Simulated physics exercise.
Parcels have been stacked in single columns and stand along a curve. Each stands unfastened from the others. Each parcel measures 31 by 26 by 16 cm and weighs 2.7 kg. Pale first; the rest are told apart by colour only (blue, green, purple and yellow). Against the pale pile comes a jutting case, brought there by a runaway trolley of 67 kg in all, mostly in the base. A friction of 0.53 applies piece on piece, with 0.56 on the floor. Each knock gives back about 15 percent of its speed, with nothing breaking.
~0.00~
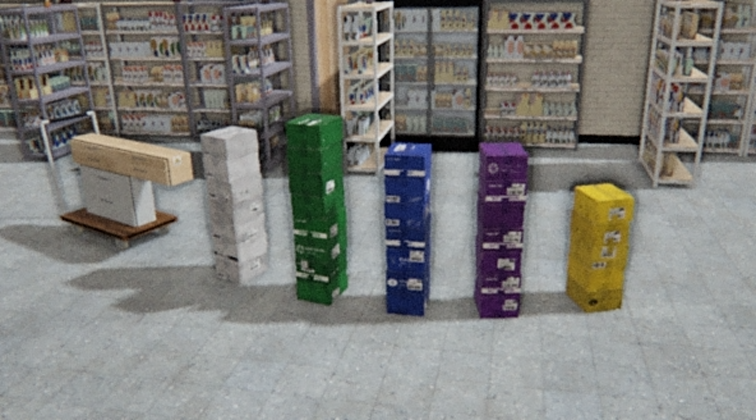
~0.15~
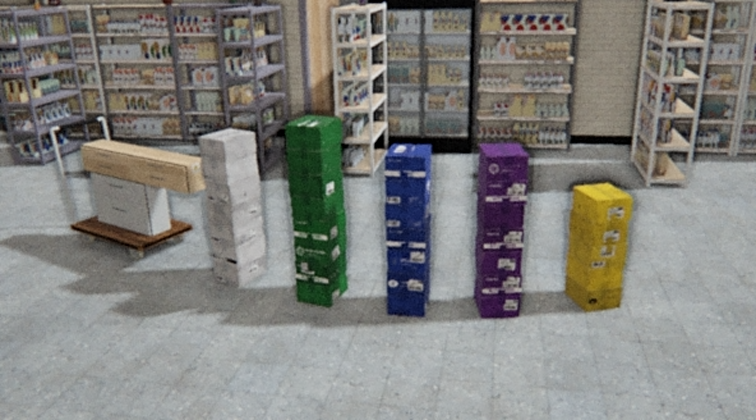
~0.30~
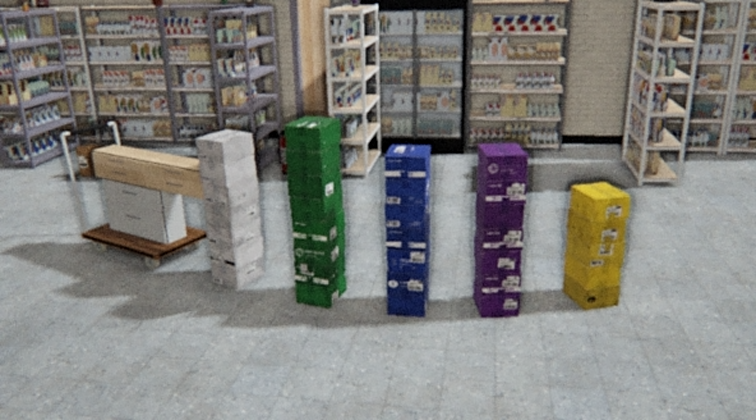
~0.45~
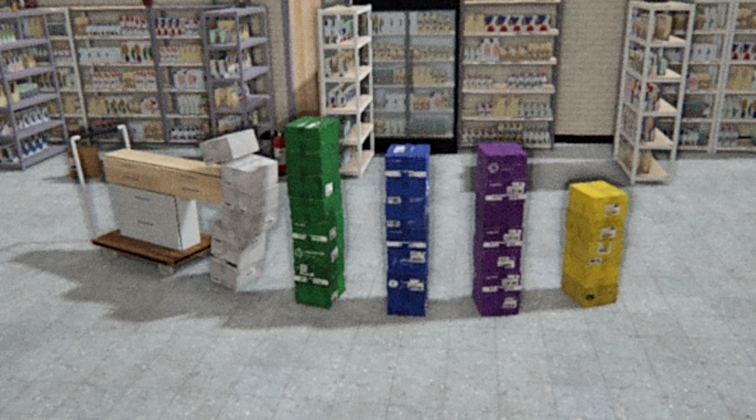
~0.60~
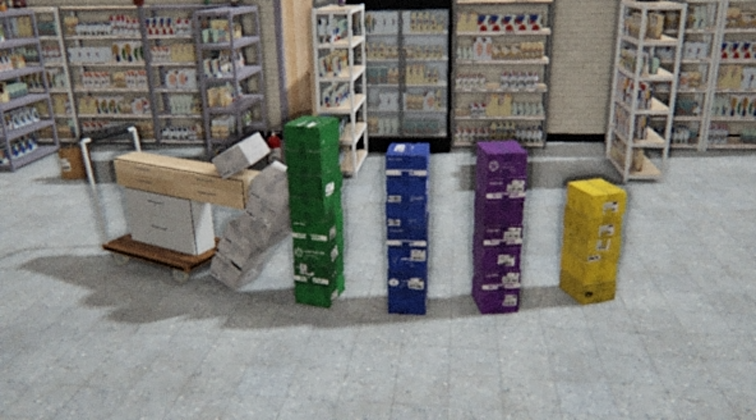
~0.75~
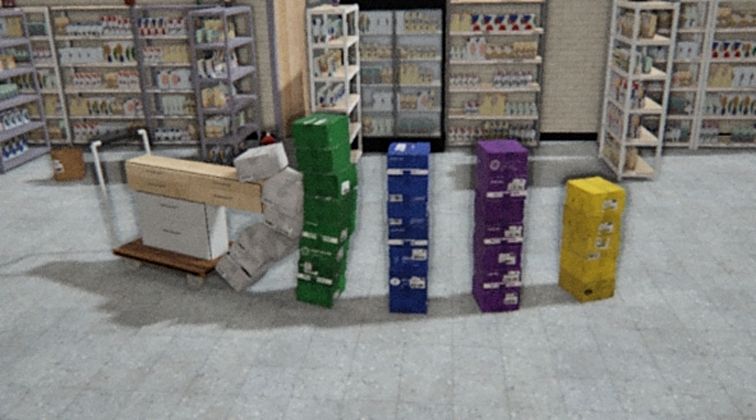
A loaded trolley rolled right across a shop floor and its jutting wooden case pushed into the pale stack of boxes, which buckled and leaned against the green stack, nudging it slightly.
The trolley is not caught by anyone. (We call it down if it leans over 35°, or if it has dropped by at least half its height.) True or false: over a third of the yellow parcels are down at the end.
True.
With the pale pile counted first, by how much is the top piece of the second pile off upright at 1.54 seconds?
It sits around 30° from upright.
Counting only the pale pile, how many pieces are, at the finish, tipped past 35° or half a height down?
That happens to 7 of them.
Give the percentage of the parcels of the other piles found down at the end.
Roughly 95 percent.
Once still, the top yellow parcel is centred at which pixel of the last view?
It comes to rest around (725, 259) in the last view.
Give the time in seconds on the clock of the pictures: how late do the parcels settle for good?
Around 5.0 seconds.
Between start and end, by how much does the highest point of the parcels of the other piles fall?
By about 75 cm, start to end.
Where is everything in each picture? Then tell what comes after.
In the first picture (each place is the centre of the face we see best; the camera moves round a little), load (161, 166) 49 cm short; top yellow parcel (615, 211); top green parcel (303, 136); the others all in place.
The second picture shows load (179, 174) 24 cm short; top yellow parcel (614, 211).
The third picture shows load (199, 180) just touching; top yellow parcel (613, 209).
The fourth picture shows load (216, 185) 21 cm in, top of the pale pile leaning 15°; top yellow parcel (611, 208); the others all in place.
The fifth picture shows load (235, 189) 40 cm in, top of the pale pile leaning 29°; top yellow parcel (609, 205); one has shifted.
The sixth picture shows load (252, 192) 56 cm in, top of the pale pile leaning 13°; top yellow parcel (609, 203); top green parcel (310, 136) moved 7 cm; steepest lean 5°, the parcel at (320, 233); 8 have shifted.
By 1.02 s, 7 of the pale pile down; none of the 5 yellow parcels down (0 of 27 in all colours); top yellow parcel unmoved; top green parcel moved 37 cm.
By 1.54 s, 7 of the pale pile down; none of the 5 yellow parcels down (8 of 27 in all colours); top yellow parcel unmoved; top green parcel tilted 30°, 25 cm lower.
By 2.10 s, 7 of the pale pile down; none of the 5 yellow parcels down (22 of 27 in all colours); top yellow parcel tilted 12°; top green parcel on its side.
By 2.96 s, 7 of the pale pile down; 4 of the 5 yellow parcels down (25 of 27 in all colours); top yellow parcel upside down; top green parcel upside down.
When it is over (5.4 s), 7 of the pale pile down; 4 of the 5 yellow parcels down (25 of 27 in all colours); top yellow parcel upside down; top green parcel upside down. That is 80 per cent. In pixels of the last frame, middles, top yellow parcel near (725, 259), top green parcel near (614, 346).
